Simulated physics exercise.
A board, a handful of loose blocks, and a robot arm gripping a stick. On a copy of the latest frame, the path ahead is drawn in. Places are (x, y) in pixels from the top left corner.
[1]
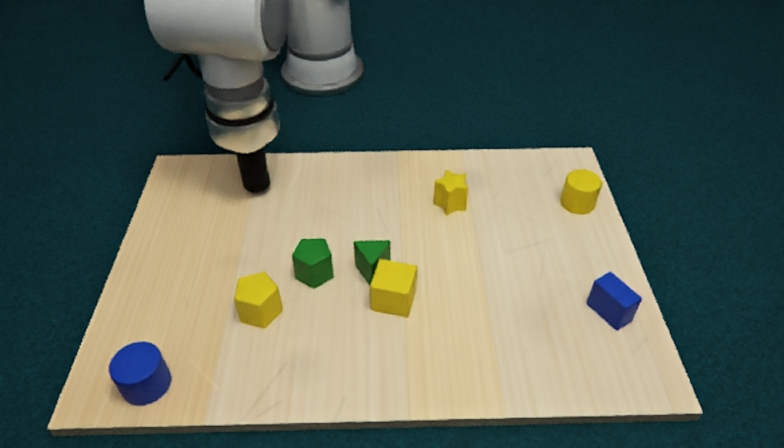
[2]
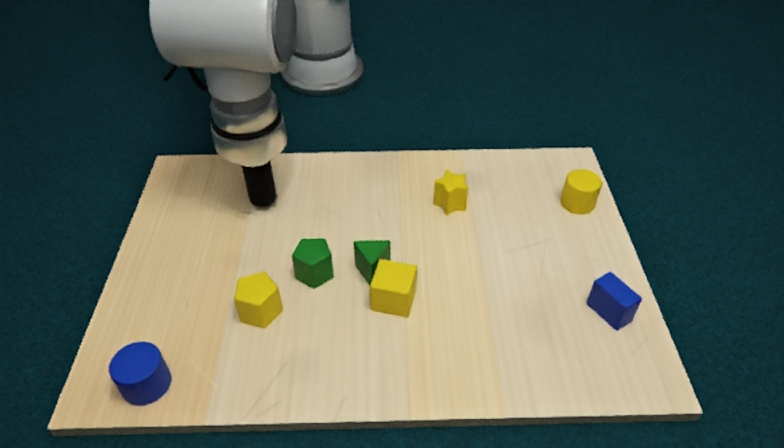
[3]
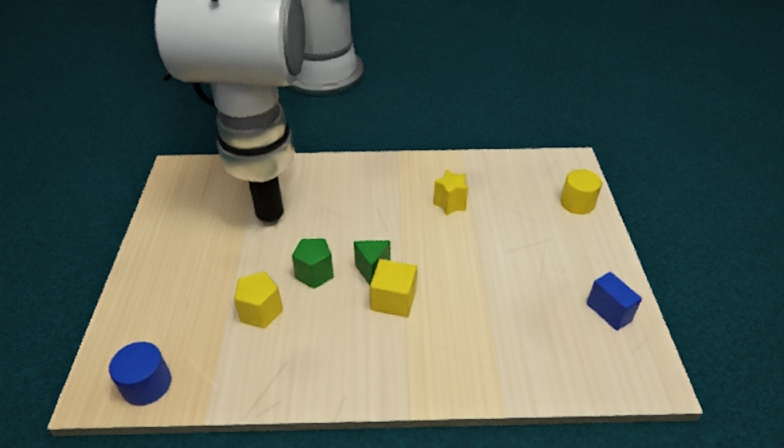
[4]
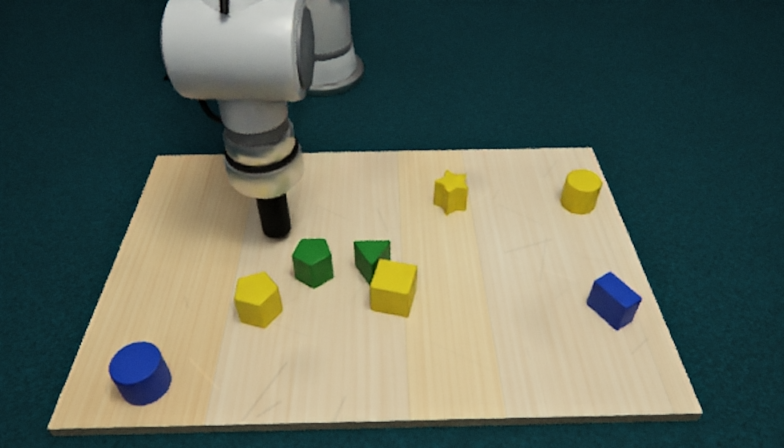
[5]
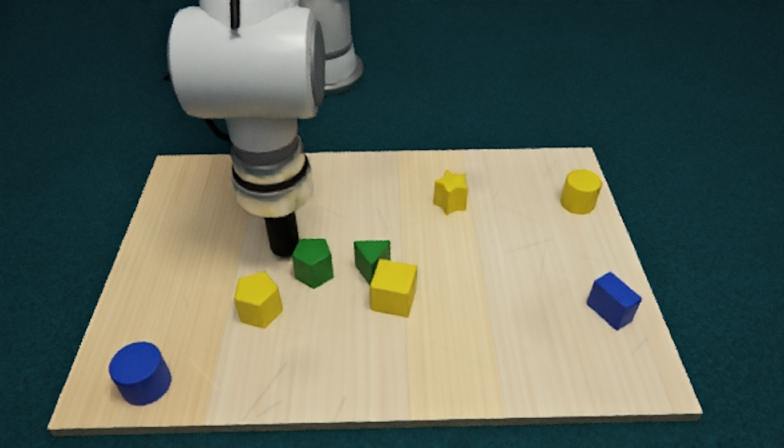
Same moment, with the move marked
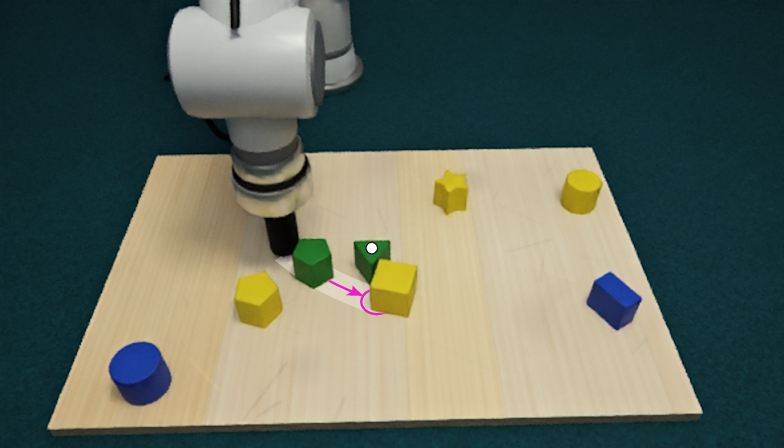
On a wooden board, a robot arm moves a black stick toward the viewer and slightly right, nearing a still green pentagon.
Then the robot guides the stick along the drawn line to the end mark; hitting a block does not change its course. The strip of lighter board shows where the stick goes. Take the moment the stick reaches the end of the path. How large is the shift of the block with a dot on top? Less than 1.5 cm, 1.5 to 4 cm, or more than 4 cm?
Displacement: Within 1.5 cm.
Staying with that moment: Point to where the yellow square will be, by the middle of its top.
At (413, 279).
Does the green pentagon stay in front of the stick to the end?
I believe not.
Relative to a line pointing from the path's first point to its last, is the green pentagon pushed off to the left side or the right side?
It is pushed towards the right-hand side.
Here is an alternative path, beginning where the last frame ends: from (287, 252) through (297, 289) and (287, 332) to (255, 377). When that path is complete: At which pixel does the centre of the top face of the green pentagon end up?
The answer is (327, 261).
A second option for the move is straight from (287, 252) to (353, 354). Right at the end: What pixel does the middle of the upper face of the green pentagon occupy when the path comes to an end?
I'd place it at (359, 281), taking the centre of its top.
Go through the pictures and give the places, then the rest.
In the first picture, tip of the stick at (257, 184), middles of tops, green pentagon at (312, 250), green triangular block at (372, 248), yellow square at (394, 275).
In the second picture, stick at (263, 198), nothing pushed.
In the third picture, stick at (270, 212), nothing pushed.
In the fourth picture, stick at (277, 228), nothing pushed.
In the fifth picture, stick at (285, 246), green pentagon at (312, 250), green triangular block at (372, 248), yellow square at (394, 275).
The line goes from (287, 252) through (327, 279) to (377, 301); the dot is on the green triangular block.
On the path given first. One third of the way, stick at (311, 265); green pentagon at (330, 267).
Two thirds of the way, stick at (342, 281); green pentagon at (350, 289), turned 55° clockwise.
At the end, stick at (377, 295); green pentagon at (359, 302), turned 95° clockwise; green triangular block unmoved; yellow square at (413, 279), turned 15° anticlockwise.
